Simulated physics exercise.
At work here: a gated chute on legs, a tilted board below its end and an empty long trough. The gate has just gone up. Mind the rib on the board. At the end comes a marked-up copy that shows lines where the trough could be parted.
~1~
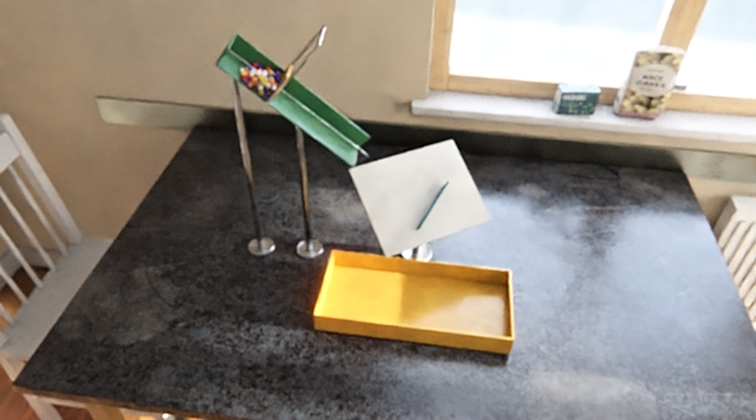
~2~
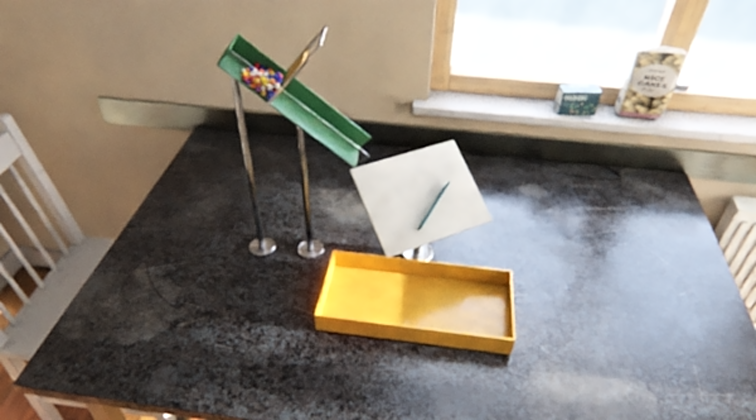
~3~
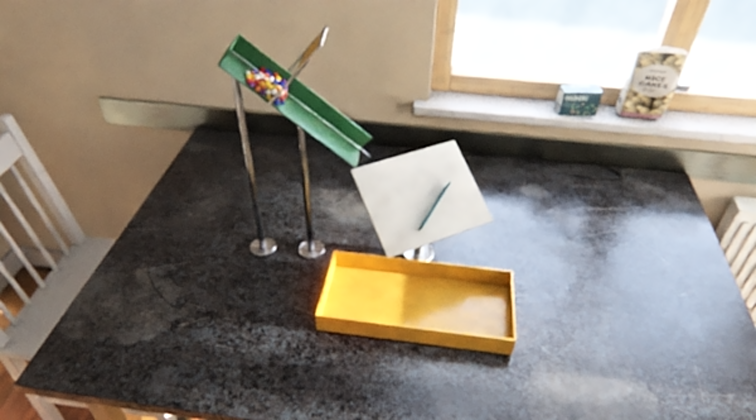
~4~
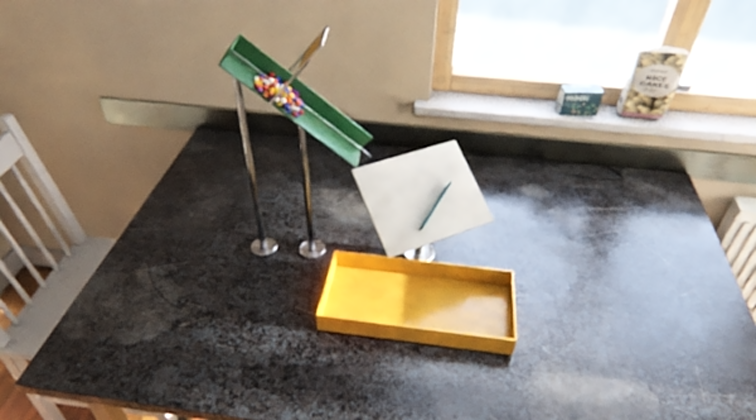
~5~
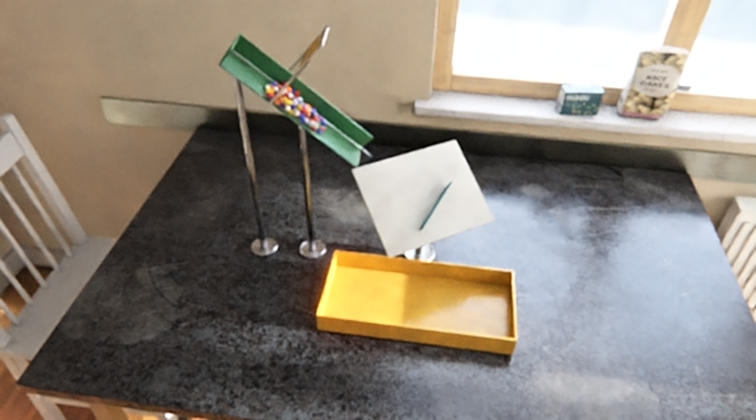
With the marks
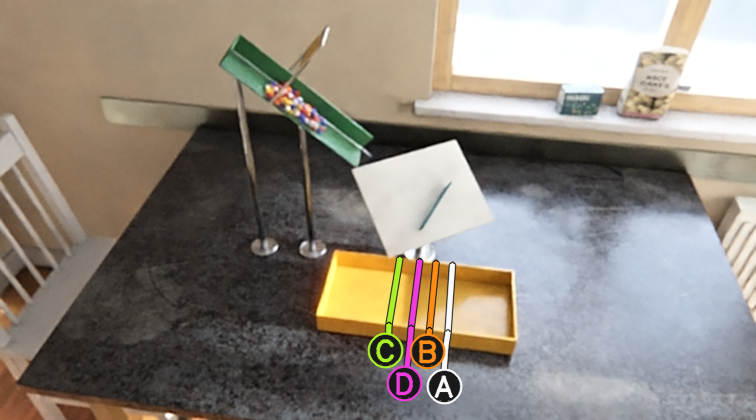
On a dark tabletop by a window, multicoloured beads sliding partway down a green chute above a tilted white board and empty yellow trough.
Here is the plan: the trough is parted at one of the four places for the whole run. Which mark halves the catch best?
D.
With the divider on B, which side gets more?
The left side.
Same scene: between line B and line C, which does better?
Line B.
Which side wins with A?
The left side.
On the marked copy, line A crosses the front rim at (448, 331); line B crosses the front rim at (429, 329); line C crosses the front rim at (389, 324); line D crosses the front rim at (411, 326).
For line A, of what is caught, the bulk on the left of the divider, a small share on the right.
For line B, of what is caught, the bulk on the left of the divider, close to a quarter on the right.
For line C, of what is caught, none at all on the left of the divider, the whole lot on the right.
For line D, of what is caught, close to half on the left of the divider, close to half on the right.
